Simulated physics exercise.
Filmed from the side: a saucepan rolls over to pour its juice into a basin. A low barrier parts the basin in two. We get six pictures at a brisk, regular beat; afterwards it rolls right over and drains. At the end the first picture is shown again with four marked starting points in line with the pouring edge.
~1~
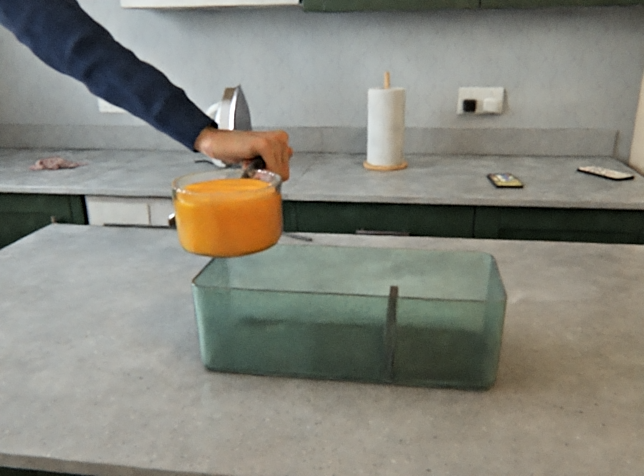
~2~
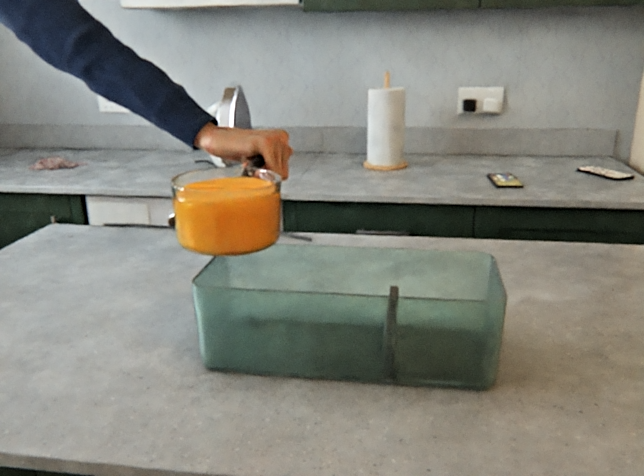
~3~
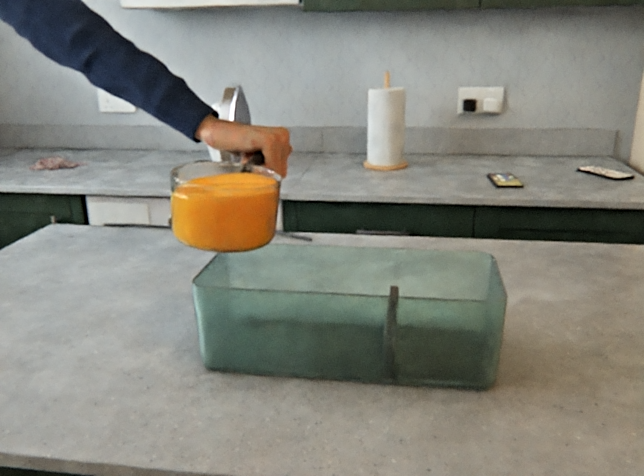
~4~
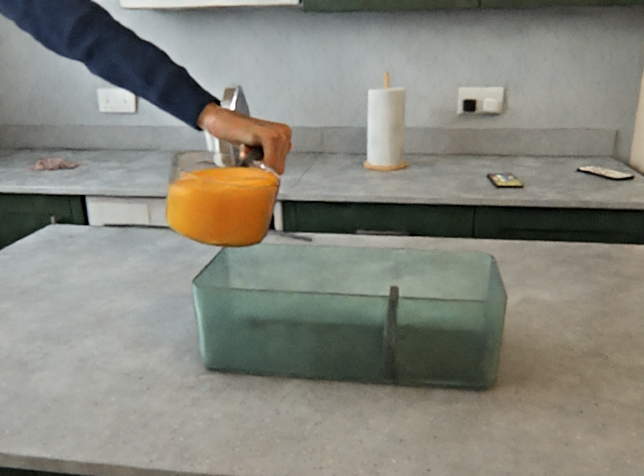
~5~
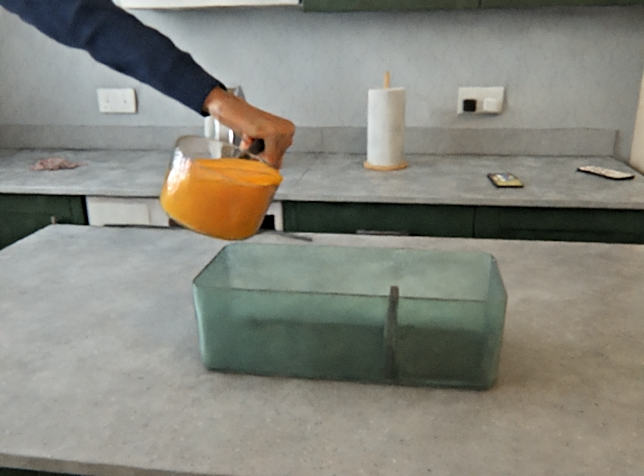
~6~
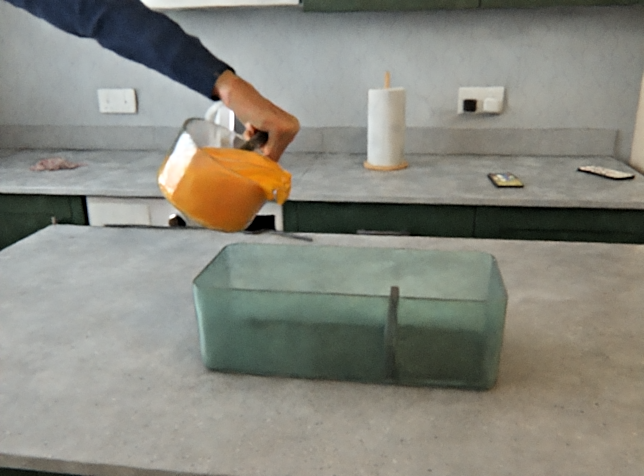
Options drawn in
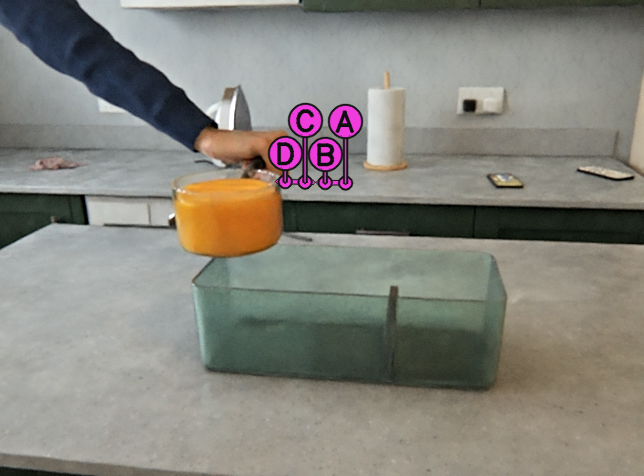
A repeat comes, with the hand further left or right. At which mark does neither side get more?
Place C.
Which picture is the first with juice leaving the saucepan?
In picture 5.
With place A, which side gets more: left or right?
The right one.
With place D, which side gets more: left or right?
The left side.
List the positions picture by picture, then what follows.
In the first picture, upright, lip at (277, 181); basin from (203, 365) to (496, 386); top of the wall at (392, 308); nothing has left yet.
In the second picture, upright, lip at (277, 181); nothing has left yet.
In the third picture, tipped about 6°, lip at (277, 181); nothing has left yet.
In the fourth picture, tipped about 14°, lip at (277, 181); nothing has left yet.
In the fifth picture, tipped about 24°, lip at (277, 181); juice is over the lip, down to (277, 181).
In the sixth picture, tipped about 36°, lip at (278, 181); juice is over the lip, down to (281, 200).
In magenta, A at (345, 183); B at (325, 182); C at (305, 182); D at (285, 181).
With A, about 10 % ends left of the wall and 89 % right of it.
With B, about 22 % ends left of the wall and 77 % right of it.
With C, about 48 % ends left of the wall and 51 % right of it.
With D, about 84 % ends left of the wall and 14 % right of it.
